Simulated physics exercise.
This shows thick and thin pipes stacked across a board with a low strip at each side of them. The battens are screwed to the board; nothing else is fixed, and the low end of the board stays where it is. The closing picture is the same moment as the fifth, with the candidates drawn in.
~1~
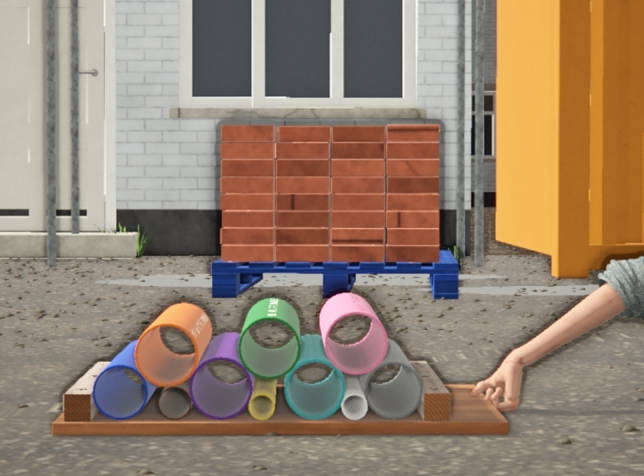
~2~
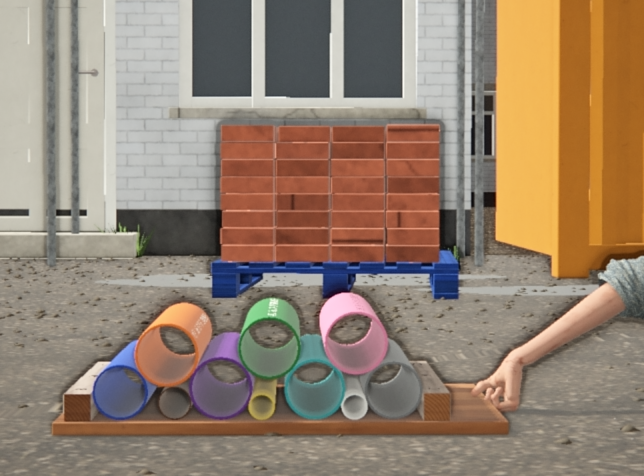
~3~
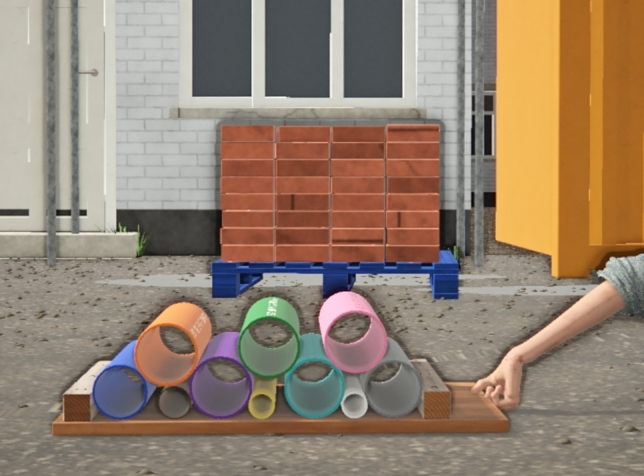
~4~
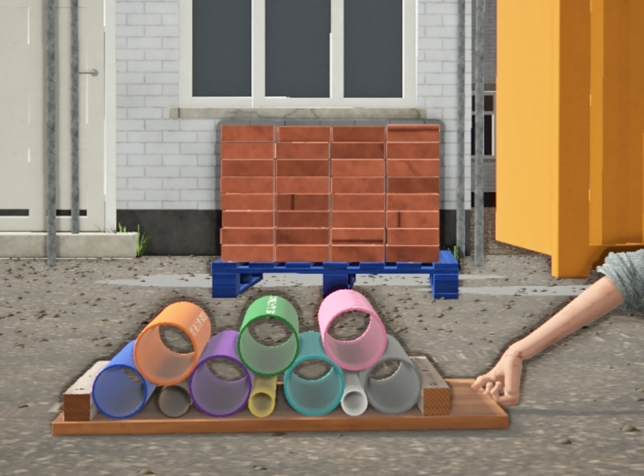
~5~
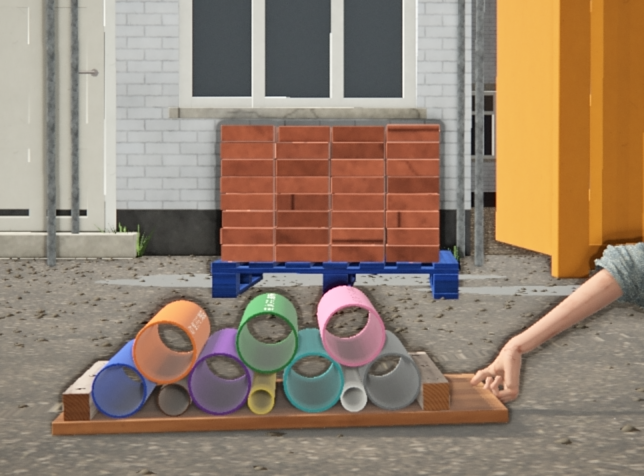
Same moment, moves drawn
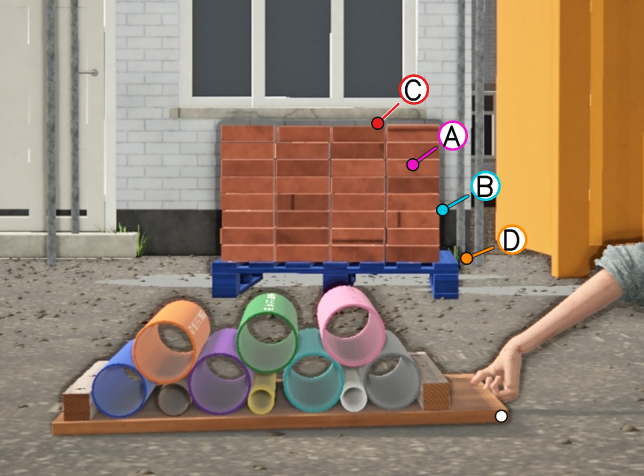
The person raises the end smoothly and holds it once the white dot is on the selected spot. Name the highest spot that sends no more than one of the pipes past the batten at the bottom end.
It can be raised to A.
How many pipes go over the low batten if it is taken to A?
At A the number is none.
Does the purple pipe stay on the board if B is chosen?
Yes, with B.
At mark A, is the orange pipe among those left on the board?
Yes, with A.
On the marked copy, A at (413, 165); B at (442, 210); C at (378, 123); D at (467, 258); the white dot at (501, 416).
Following A. Soon after the start, board at 20°.
Later, board at 36°.
In the end, board at 36°, none over the low batten.
As for the rest, B none over the low batten; C three over the low batten (orange, pink, green); D none over the low batten.
